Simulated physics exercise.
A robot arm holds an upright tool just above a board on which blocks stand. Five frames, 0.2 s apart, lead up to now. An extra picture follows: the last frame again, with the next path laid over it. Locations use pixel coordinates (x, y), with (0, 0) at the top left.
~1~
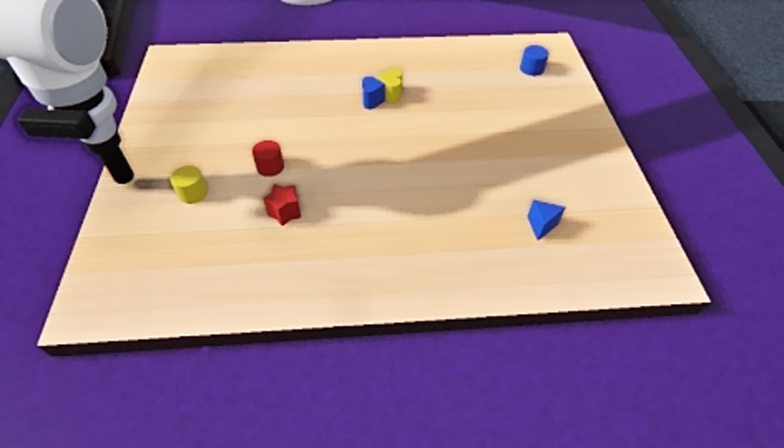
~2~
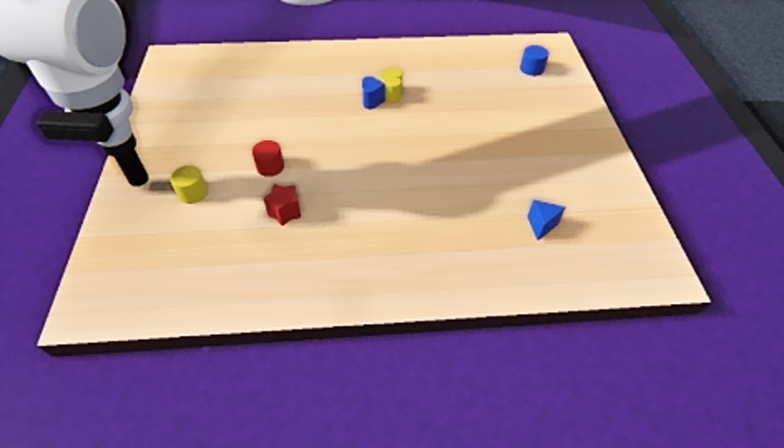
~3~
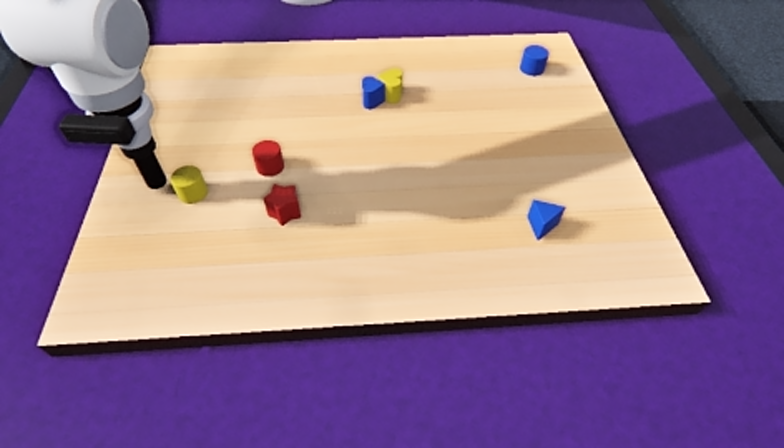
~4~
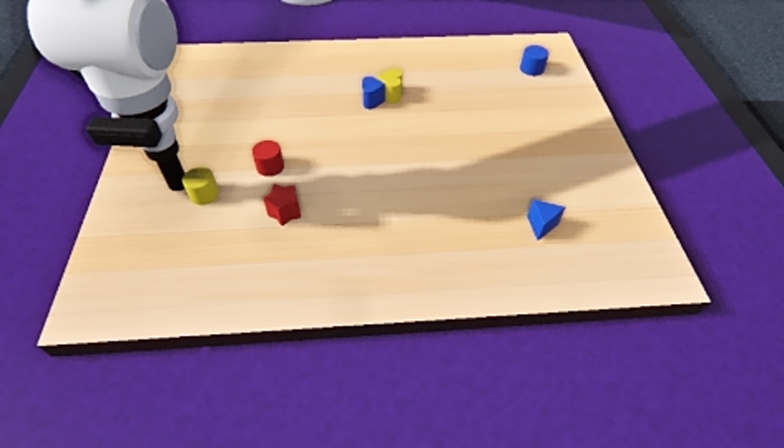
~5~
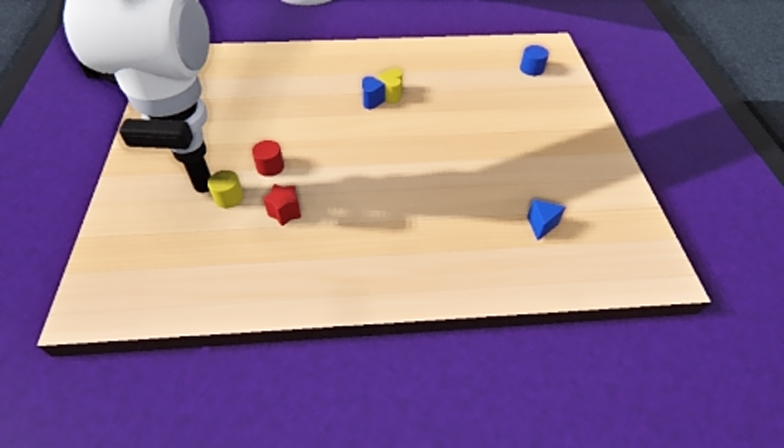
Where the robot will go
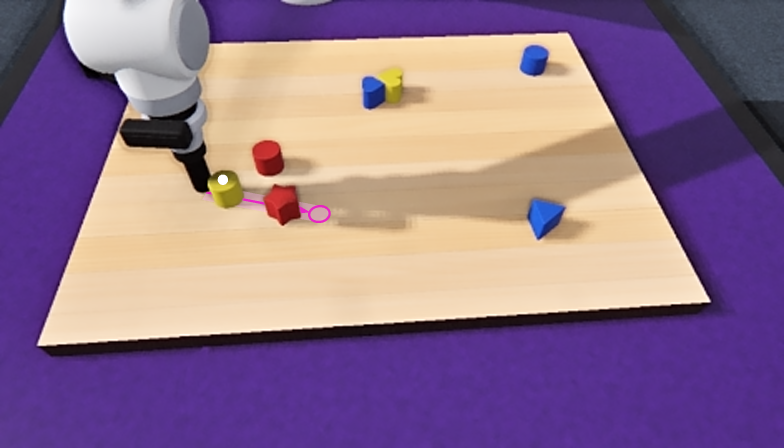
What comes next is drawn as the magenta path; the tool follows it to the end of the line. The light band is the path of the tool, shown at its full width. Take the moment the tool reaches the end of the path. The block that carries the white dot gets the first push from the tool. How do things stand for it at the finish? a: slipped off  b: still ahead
Letter b.
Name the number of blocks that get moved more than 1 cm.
That push would leave two blocks displaced by more than about 1 cm.
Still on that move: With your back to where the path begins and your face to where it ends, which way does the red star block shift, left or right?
Facing from start to end, it shifts right.
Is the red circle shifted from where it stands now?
No.
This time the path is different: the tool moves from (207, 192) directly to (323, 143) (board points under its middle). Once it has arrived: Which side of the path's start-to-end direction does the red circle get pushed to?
Taking start-to-end as forward, the block's sideways shift goes to the right.
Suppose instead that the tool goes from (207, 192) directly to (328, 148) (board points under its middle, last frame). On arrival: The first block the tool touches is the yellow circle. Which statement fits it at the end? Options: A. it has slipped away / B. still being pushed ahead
The correct letter is A.
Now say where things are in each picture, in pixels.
Lower end of the tool at (125, 178), tops of blocks, yellow circle at (186, 175), red circle at (266, 149), red star block at (281, 195), in the first picture.
Tool at (140, 181), blocks as before, in the second picture.
Tool at (158, 183), blocks as before, in the third picture.
Tool at (179, 186), yellow circle at (198, 177), in the fourth picture.
Tool at (205, 187), yellow circle at (223, 180), red circle at (266, 149), red star block at (281, 195), in the fifth picture.
The drawn path runs from (207, 192) to (319, 214); the dot is on the yellow circle.
On the path given first. One third of the way, tool at (242, 194); yellow circle at (262, 188); red star block at (286, 196).
Two thirds of the way, tool at (281, 202); yellow circle at (301, 197); red star block at (325, 209).
At the end, tool at (319, 209); yellow circle at (338, 207); red circle not moved; red star block at (358, 224), turned 25° clockwise.
